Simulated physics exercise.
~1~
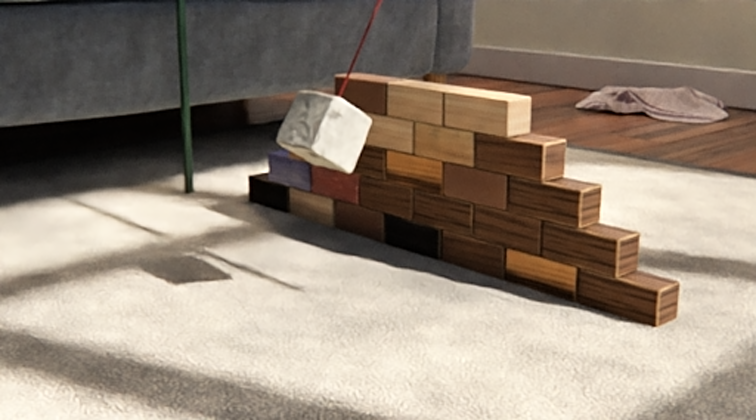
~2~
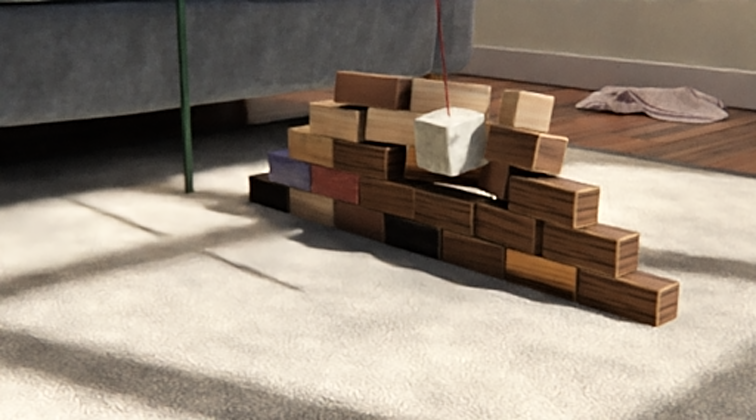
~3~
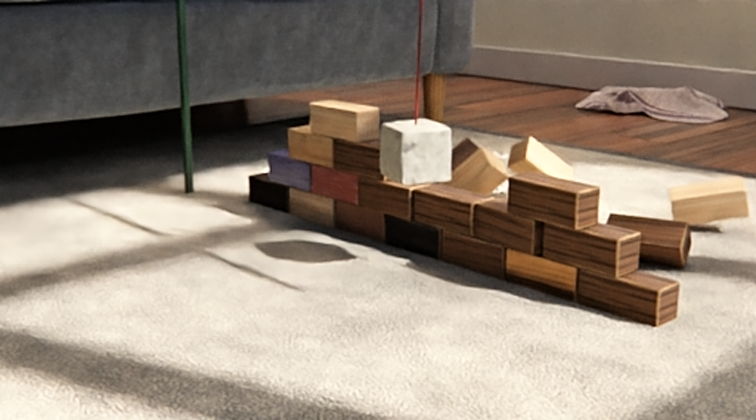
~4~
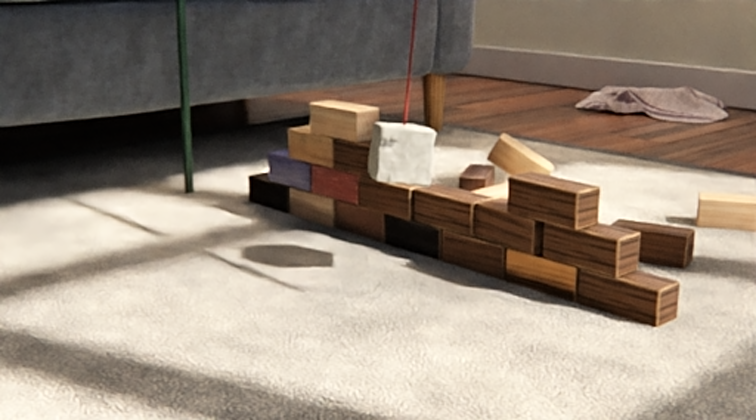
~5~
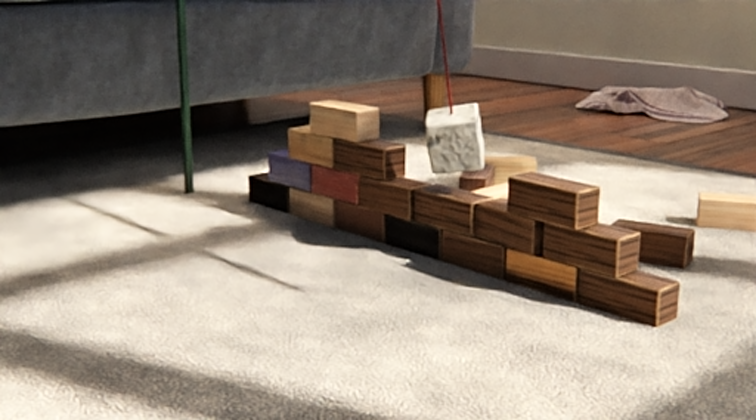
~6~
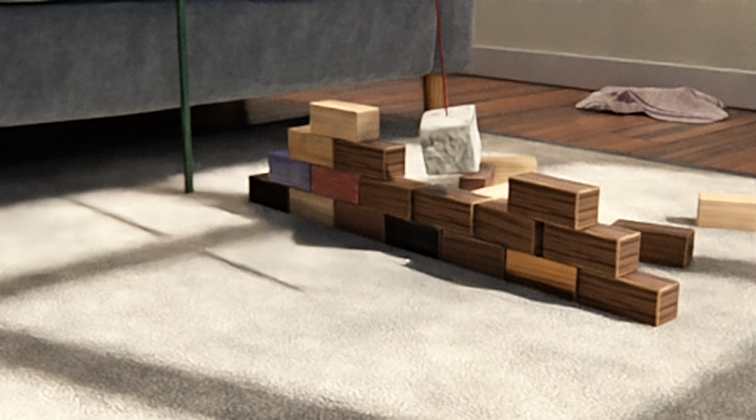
To begin with, a pale, stone-like cube hangs on a red line at the upper left of a stepped wall of wooden blocks, standing on a carpet beside a grey sofa. The cube swings right into the upper part of the wall, pushing the top blocks apart. Several blocks tumble behind the wall and to the right, leaving a gap in the middle, while the cube swings back left. It then swings right again over the gap. At the end, the cube still hangs there, the lower rows stand, and the red and blue blocks remain in place.
